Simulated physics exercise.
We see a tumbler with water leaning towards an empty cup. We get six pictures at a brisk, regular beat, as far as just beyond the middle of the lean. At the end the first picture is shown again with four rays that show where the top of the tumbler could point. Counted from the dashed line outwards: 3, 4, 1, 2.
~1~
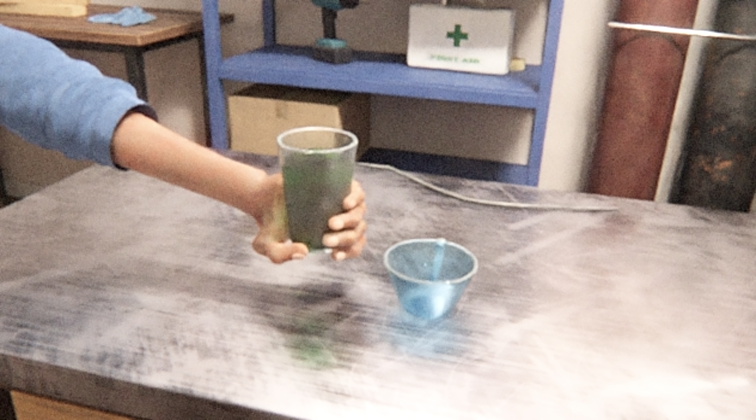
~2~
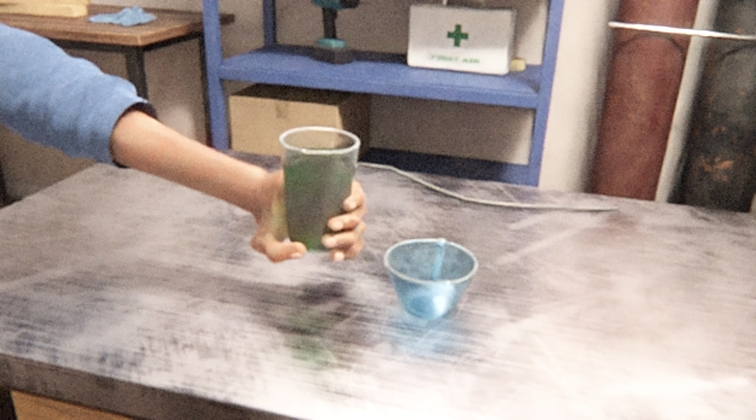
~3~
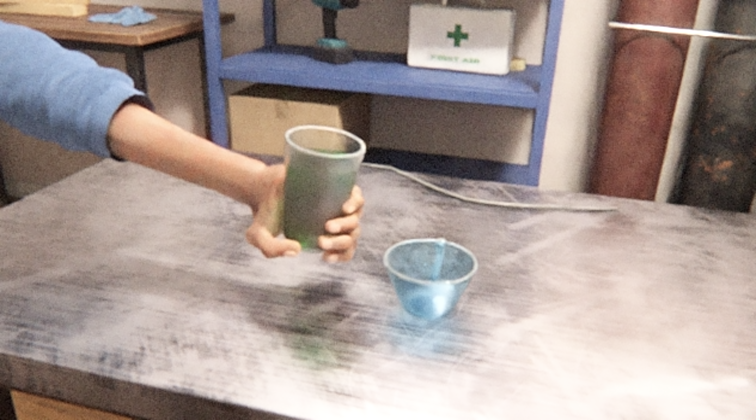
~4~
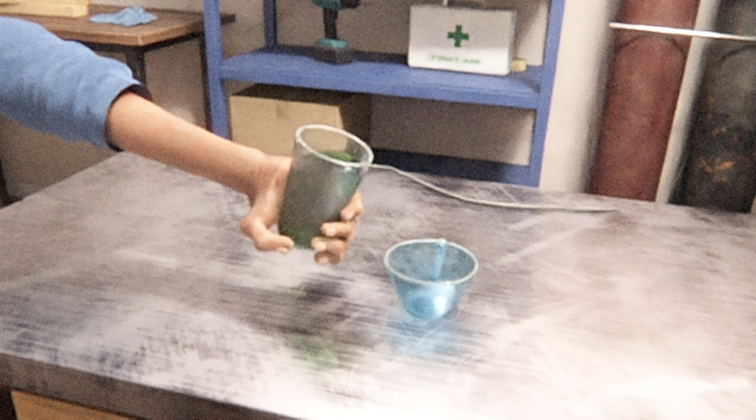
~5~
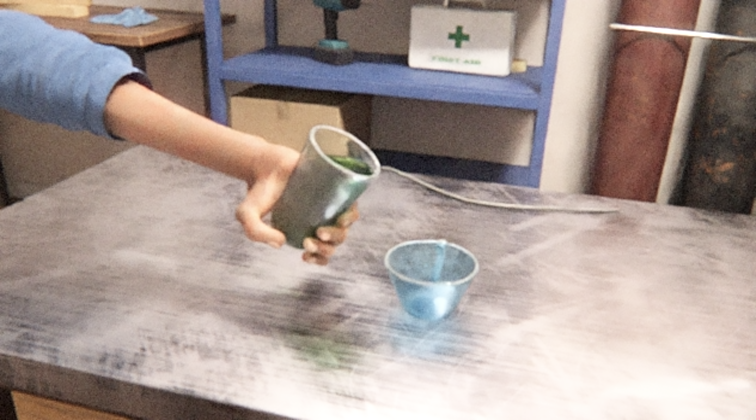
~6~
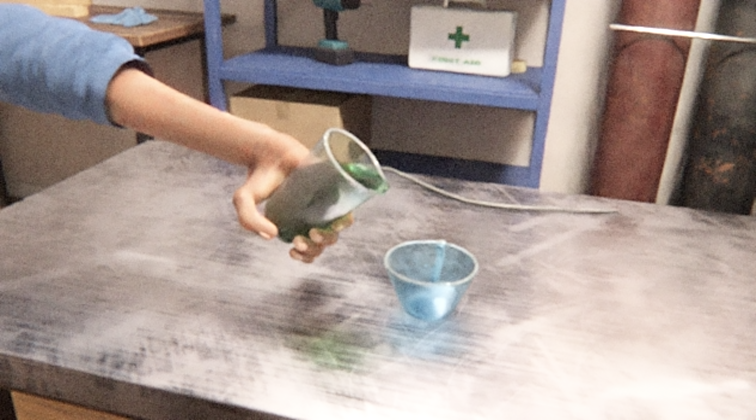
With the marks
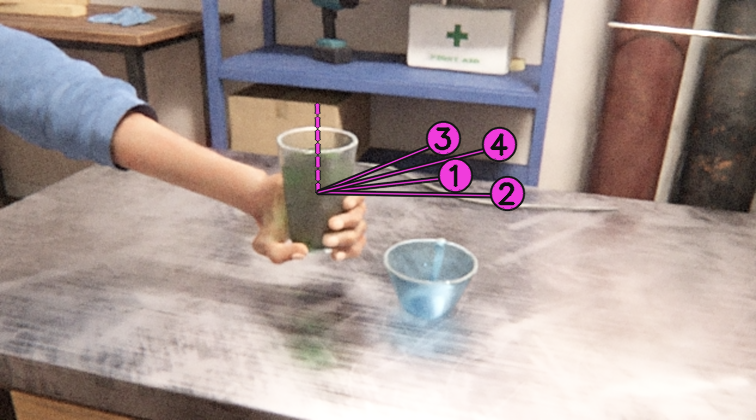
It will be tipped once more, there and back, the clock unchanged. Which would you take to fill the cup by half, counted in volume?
The answer is tilt 4.
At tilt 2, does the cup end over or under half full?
Over.
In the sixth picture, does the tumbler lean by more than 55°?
No, it does not.
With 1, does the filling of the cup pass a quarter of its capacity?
Yes, clearly.
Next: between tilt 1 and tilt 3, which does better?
The answer is 3.
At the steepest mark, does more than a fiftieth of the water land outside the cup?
Yes.
On the marked copy, 1 at (438, 178); 2 at (490, 195); 3 at (428, 147); 4 at (483, 150).
Choosing 1, the cup ends with about 72 % of what it can hold.
Choosing 2, the cup ends with about 77 % of what it can hold; 13 % of the water is spilt.
Choosing 3, the cup ends with about 36 % of what it can hold.
Choosing 4, the cup ends with about 52 % of what it can hold.
